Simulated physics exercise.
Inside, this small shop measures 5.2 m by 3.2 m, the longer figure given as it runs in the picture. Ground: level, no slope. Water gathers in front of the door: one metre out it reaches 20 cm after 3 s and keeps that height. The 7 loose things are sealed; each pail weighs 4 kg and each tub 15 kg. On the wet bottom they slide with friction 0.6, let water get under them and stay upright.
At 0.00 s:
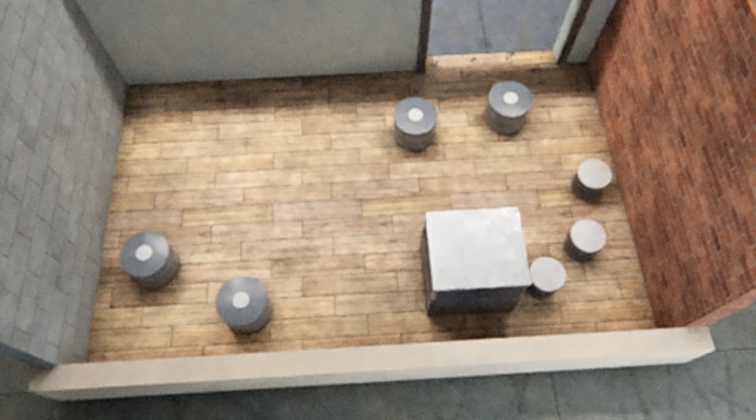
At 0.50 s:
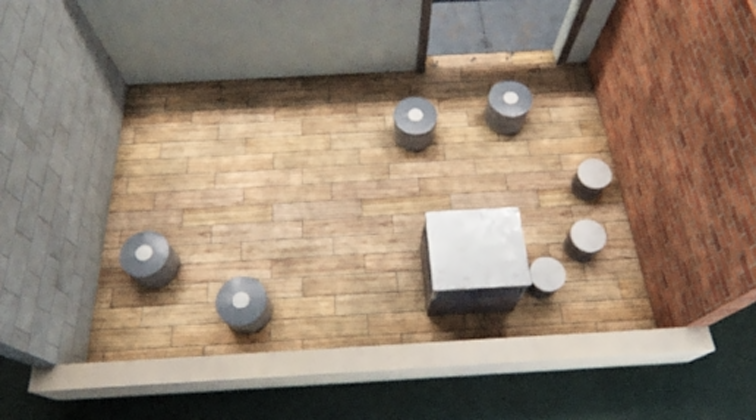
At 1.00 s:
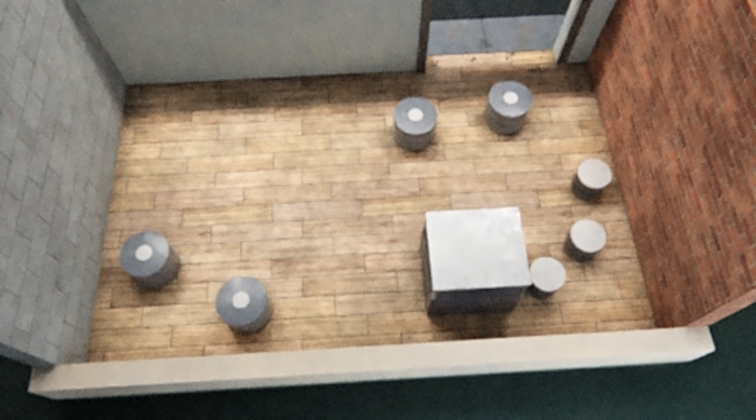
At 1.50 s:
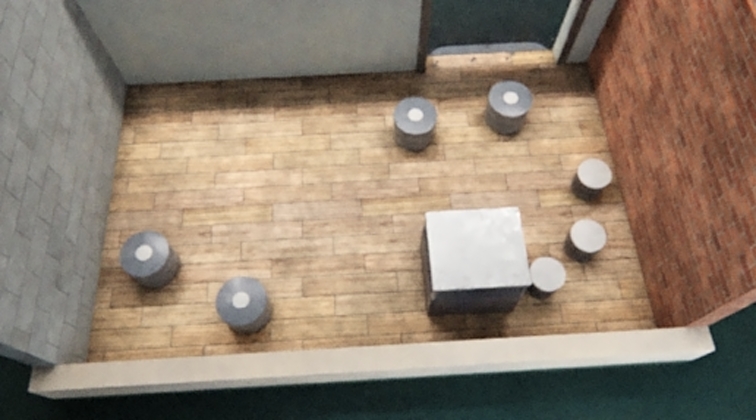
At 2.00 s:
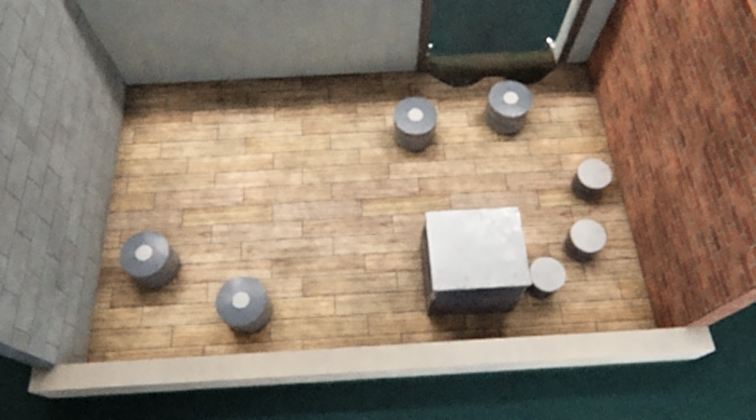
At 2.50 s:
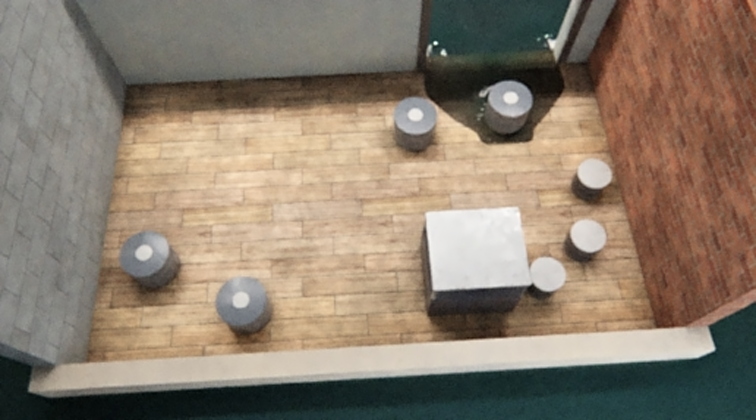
Dark green water spreads outside a small shop seen from high above, first along the front edge, then behind the doorway at the top right, where it crosses the sill and pools around the nearest drum. Four blue-grey drums, three smaller grey stools and a pale-topped block stand on wooden planks between grey and red brick walls. None of them shifts, and the camera stays still.
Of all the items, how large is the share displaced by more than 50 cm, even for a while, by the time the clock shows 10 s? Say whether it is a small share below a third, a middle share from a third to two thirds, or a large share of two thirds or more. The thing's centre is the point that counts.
A middle share, from a third to two thirds.
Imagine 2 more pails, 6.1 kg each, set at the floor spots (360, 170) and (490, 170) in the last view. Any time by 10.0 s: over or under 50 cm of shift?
Inside the limit, then above the limit.
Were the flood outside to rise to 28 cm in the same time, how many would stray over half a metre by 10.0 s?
7.
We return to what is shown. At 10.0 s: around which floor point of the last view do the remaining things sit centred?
I'd put it close to (320, 271) in the last view.
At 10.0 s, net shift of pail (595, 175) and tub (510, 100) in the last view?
They've ended up 350 cm and 250 cm away, in that order.
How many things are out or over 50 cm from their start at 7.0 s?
The count is 4.
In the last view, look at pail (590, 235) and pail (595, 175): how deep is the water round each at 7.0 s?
About 14 and 15 cm.
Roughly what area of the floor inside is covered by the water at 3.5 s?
Wet: Near 3.0 m2.
After 3.5 s 0 of 7 are over 50 cm from their spots; 0 afloat.
After 4.5 s 2 of 7 are over 50 cm from their spots; 1 afloat.
After 7.0 s 4 of 7 are over 50 cm from their spots; 4 afloat.
After 10.0 s 4 of 7 are over 50 cm from their spots, and 4 have been at some point; 4 afloat.
